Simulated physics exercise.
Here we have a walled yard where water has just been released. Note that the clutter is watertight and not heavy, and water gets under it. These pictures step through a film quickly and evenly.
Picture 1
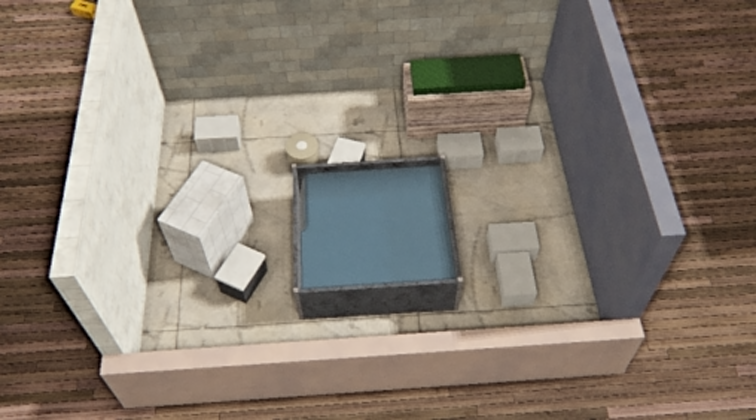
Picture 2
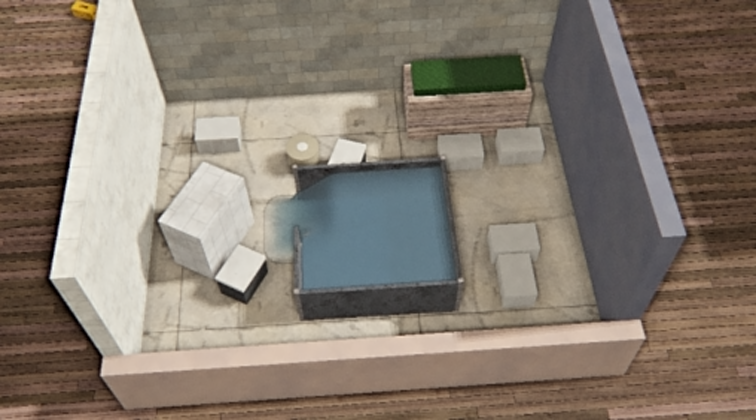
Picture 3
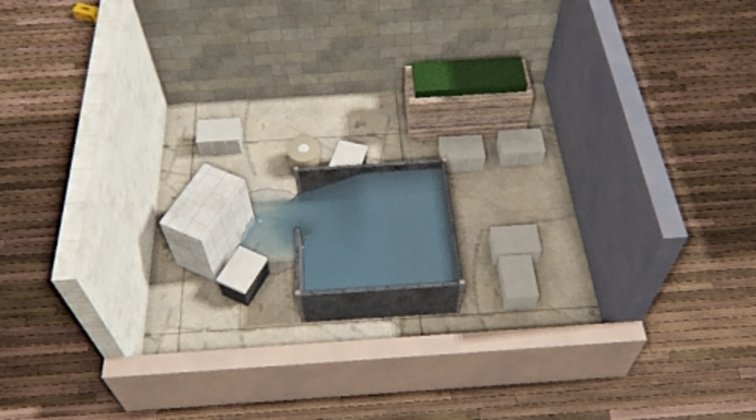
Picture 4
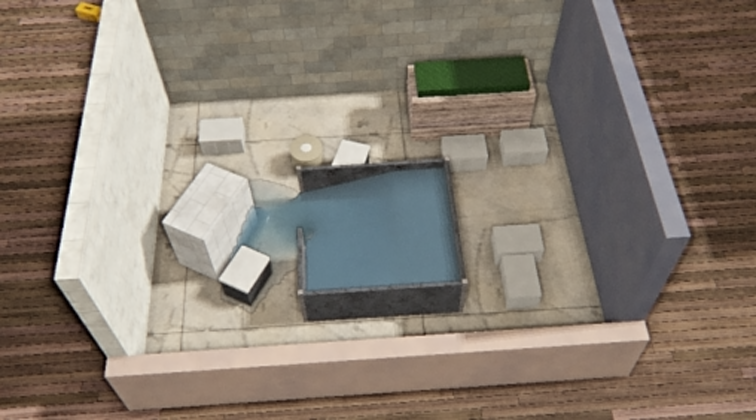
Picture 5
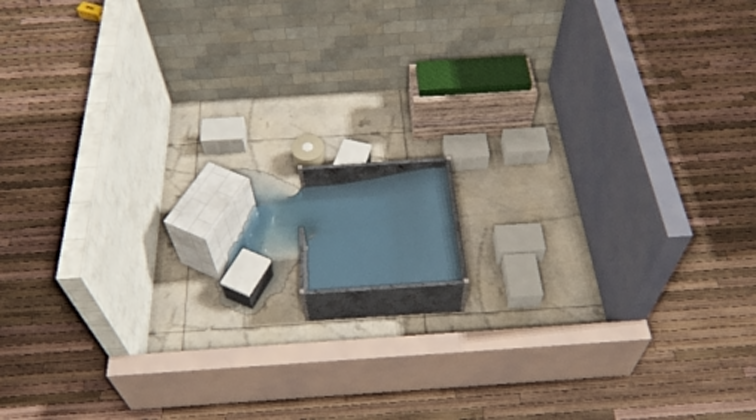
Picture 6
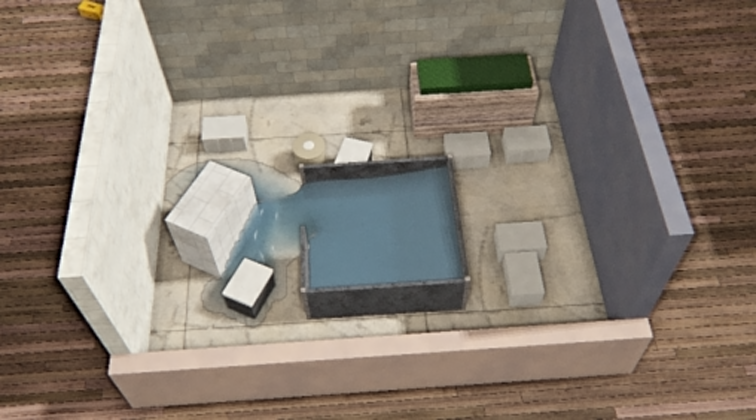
In a small walled yard, blue water poured through a gap in the left side of a square tank, reached the big white block and spread around it and the smaller box nearby.
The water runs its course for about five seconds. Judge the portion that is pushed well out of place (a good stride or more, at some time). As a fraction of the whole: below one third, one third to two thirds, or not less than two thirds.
Below a third.
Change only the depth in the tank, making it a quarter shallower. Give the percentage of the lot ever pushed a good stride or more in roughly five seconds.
About 20 %.
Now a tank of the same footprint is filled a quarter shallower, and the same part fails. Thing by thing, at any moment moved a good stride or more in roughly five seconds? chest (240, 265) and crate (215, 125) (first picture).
Each in sequence - carried at least that far, carried at least that far.
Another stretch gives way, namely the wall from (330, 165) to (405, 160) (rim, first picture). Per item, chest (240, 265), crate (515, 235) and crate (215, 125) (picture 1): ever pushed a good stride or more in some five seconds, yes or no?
Order as asked: Not sent that far; not sent that far; sent that far.
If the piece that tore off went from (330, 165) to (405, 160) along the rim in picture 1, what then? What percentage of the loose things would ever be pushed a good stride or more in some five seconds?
I'd guess close to 50 percent.
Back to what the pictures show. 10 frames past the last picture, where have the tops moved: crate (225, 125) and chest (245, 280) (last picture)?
Look around pixels (239, 87) and (276, 324).
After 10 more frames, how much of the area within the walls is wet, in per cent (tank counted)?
By my count it's near 45 in a hundred.
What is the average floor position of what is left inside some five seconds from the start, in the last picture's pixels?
Roughly at (426, 208) in the last view.
A moment on, 1 of 8 are well off their spots; 0 afloat.
Next, 2 of 8 are well off their spots; 2 afloat.
Later, 2 of 8 are well off their spots; 0 afloat.
In the end, 2 of 8 are well off their spots, and 2 have been at some point; 0 afloat.
